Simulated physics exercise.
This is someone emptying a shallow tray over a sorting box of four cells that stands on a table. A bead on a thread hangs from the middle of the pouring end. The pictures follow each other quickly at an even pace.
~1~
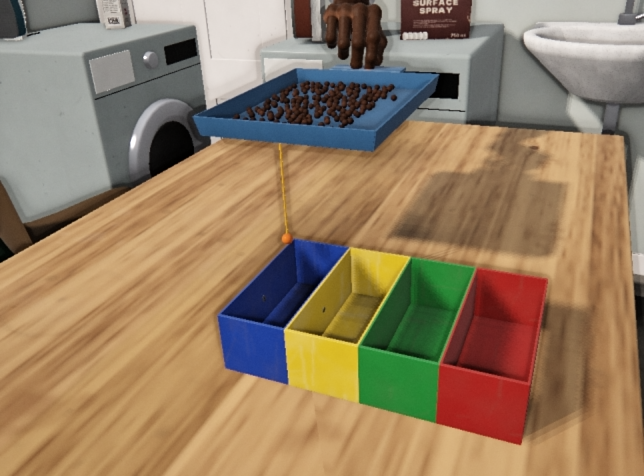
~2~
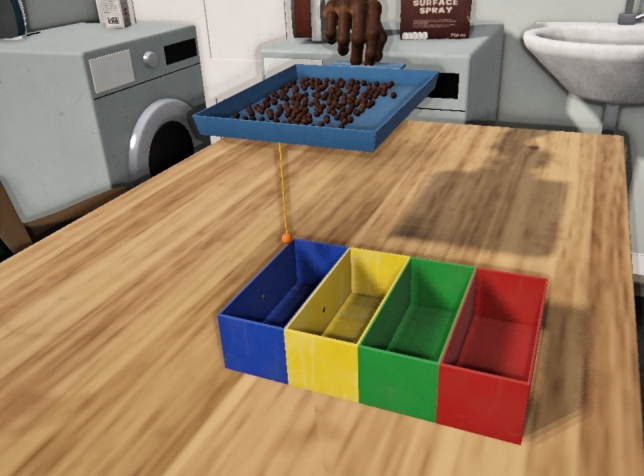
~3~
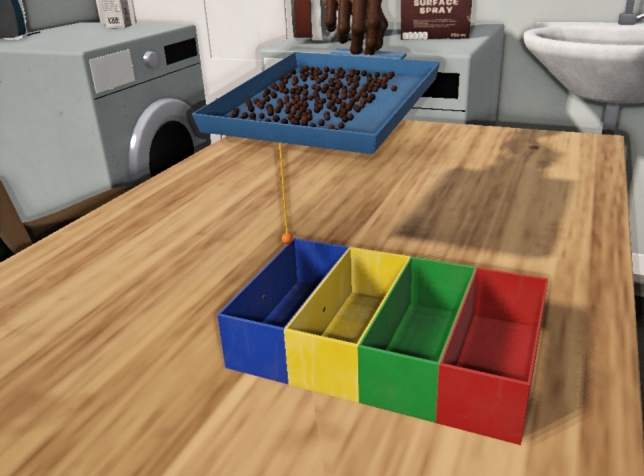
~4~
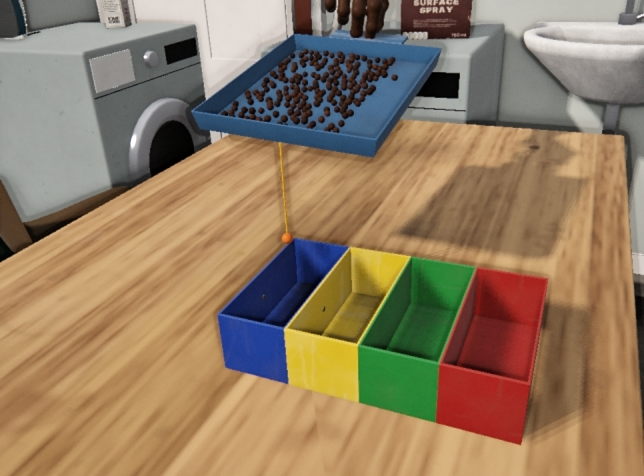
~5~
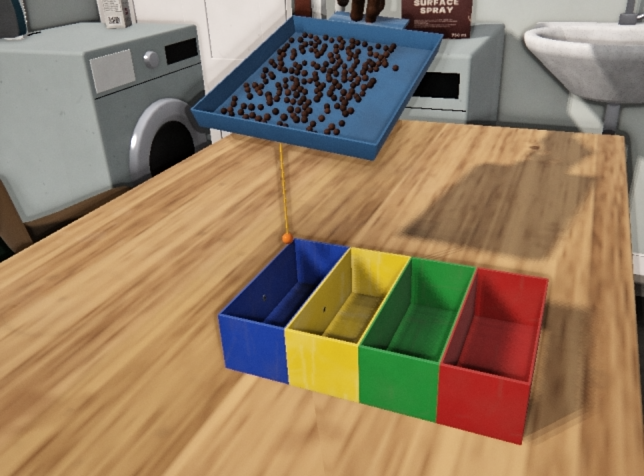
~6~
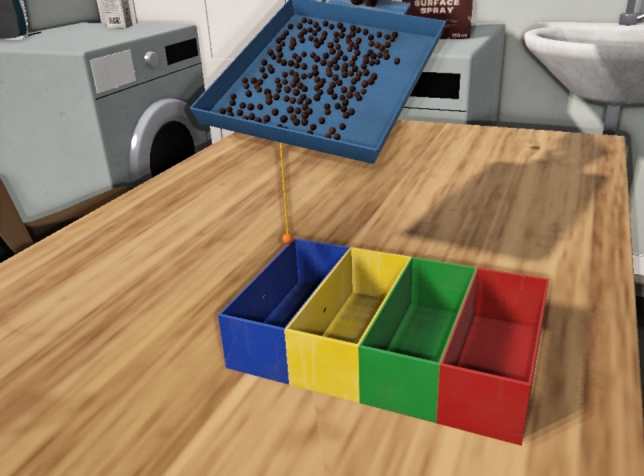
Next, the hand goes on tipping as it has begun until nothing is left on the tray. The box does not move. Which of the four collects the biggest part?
Fullest: The yellow cell.
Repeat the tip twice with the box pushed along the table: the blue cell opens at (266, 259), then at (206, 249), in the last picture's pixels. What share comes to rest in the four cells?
The first gives 100 %, the second 100 %.
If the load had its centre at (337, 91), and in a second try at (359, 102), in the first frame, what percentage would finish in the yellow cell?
In turn 90 and 90 in a hundred.
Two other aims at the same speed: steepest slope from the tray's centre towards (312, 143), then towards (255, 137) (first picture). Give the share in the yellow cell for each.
In turn 60 and 0 in a hundred.
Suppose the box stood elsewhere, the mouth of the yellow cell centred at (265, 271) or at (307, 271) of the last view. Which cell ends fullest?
The first try: The green one. The second: The green one.
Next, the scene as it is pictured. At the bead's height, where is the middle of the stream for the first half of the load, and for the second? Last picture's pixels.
At about (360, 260), then at (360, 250).
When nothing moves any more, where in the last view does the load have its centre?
Close to (355, 332).
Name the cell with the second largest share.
The runner-up: The cell in blue.
Shortly afterwards, tray tipped steeply; the bulk on the tray; a little in the yellow cell; only a few in the green cell; a little falling or outside the box.
Next, tray tipped past a quarter turn; near a third on the tray; near a third in the yellow cell; a little in the blue cell; only a few in the green cell; only a few in the red cell; near a quarter falling or outside the box.
Some moments later, tray tipped past a quarter turn; the bulk in the yellow cell; a little in the blue cell; a little in the green cell; only a few in the red cell; only a few falling or outside the box.
In the end, tray tipped past a quarter turn; the bulk in the yellow cell; a little in the blue cell; a little in the green cell; only a few in the red cell; only a few outside the box.
